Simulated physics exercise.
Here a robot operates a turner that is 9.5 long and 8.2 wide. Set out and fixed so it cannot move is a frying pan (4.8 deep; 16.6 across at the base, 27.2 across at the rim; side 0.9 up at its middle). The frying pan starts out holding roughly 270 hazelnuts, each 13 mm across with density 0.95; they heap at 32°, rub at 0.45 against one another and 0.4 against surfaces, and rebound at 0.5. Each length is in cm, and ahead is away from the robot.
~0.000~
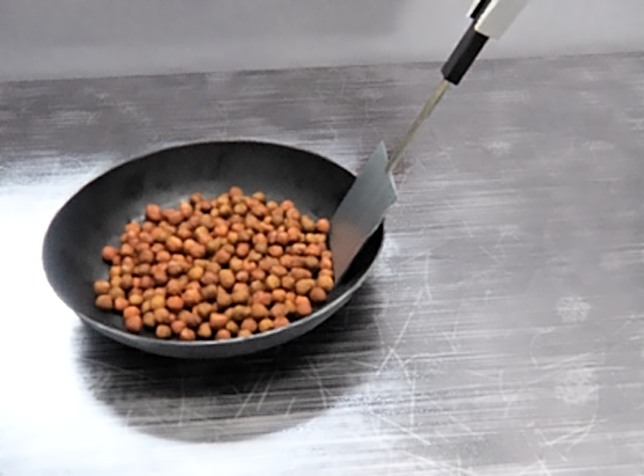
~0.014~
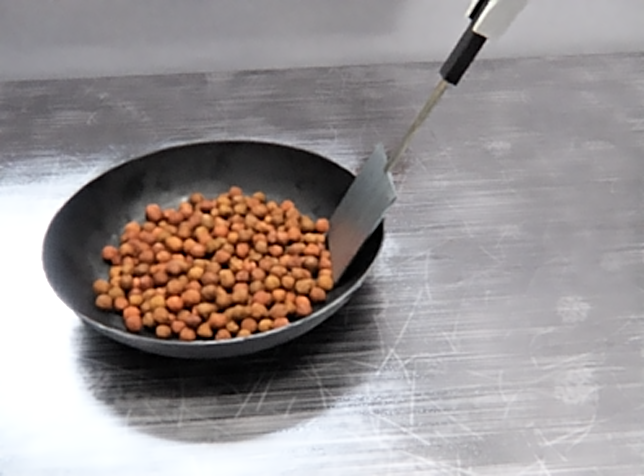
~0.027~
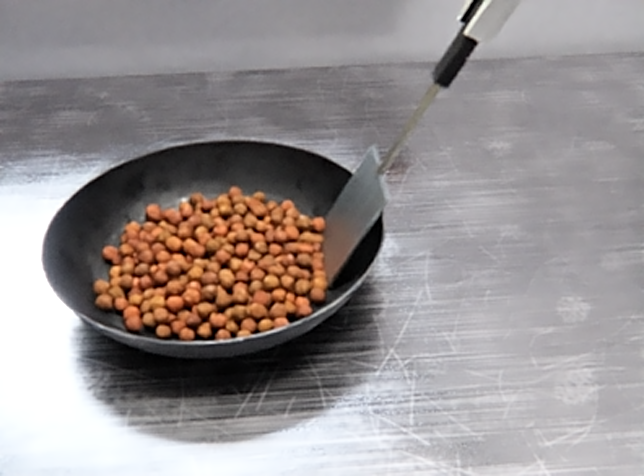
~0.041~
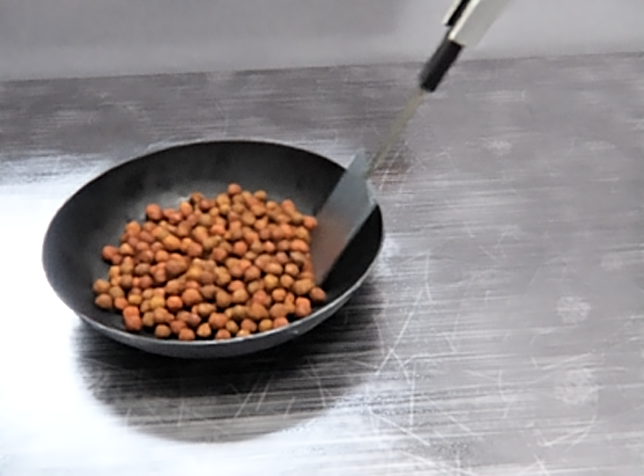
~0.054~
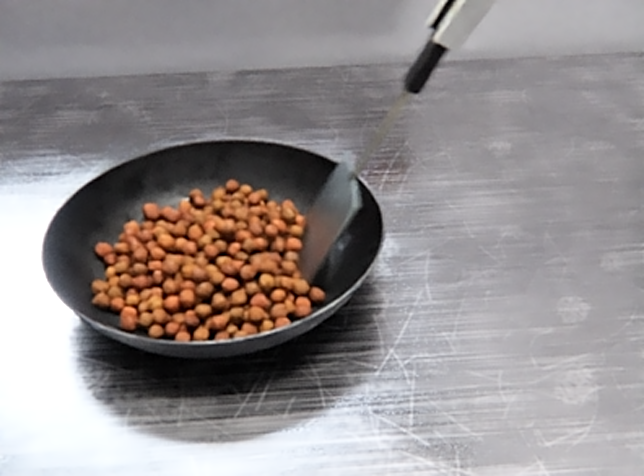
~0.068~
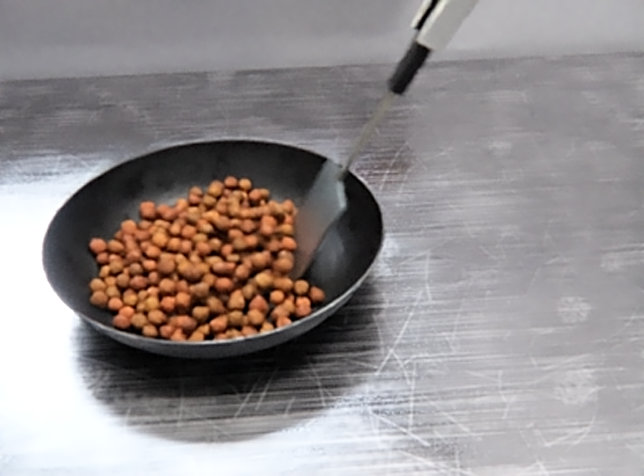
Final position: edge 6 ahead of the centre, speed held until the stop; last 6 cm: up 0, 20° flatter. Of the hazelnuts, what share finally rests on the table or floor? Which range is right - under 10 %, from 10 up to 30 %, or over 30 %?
Right range: Under 10 %.
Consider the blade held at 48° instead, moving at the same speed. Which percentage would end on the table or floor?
In that case, around 0 percent would end up on the table or floor.
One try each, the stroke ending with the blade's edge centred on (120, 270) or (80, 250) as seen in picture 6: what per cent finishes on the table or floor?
First try about 5 percent, second about 35 percent.
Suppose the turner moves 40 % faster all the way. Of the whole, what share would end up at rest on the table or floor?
Estimated share: Some 0 %.
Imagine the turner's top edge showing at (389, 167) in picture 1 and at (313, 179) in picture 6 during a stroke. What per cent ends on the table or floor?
About 0 per cent.
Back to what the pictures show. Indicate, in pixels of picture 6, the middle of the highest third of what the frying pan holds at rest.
Somewhere around (117, 242) in the last picture.
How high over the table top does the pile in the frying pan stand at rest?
It reaches about 5.5 cm.
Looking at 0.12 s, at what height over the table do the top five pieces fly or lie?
I'd say close to 4 cm on average.
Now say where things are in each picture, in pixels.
In the first frame, turner top edge at (389, 167), sloping 61°; upper third of the load around (222, 252), from x 100 to 325, top at y 195; 271 in the frying pan.
In the second frame, turner top edge at (388, 168), sloping 61°; upper third of the load around (222, 252), from x 100 to 325, top at y 195.
In the third frame, turner top edge at (381, 171), sloping 61°; upper third of the load around (225, 255), from x 100 to 320, top at y 195.
In the fourth frame, turner top edge at (368, 174), sloping 61°; upper third of the load around (228, 250), from x 100 to 315, top at y 190.
In the fifth frame, turner top edge at (353, 176), sloping 61°; upper third of the load around (219, 248), from x 100 to 315, top at y 185.
In the sixth frame, turner top edge at (339, 177), sloping 61°; upper third of the load around (214, 247), from x 100 to 315, top at y 185; 271 in the frying pan.
By 0.12 s, sloping 61°, highest piece 5 above the table; 271 in the frying pan.
By 0.16 s, sloping 53°, highest piece 5 above the table; 271 in the frying pan.
By 0.39 s, sloping 41°, highest piece 5 above the table; 271 in the frying pan.
By 1.44 s, sloping 41°, highest piece 5 above the table; 271 in the frying pan.
Final count, 271 in the frying pan. That is 0 % on the table or floor.
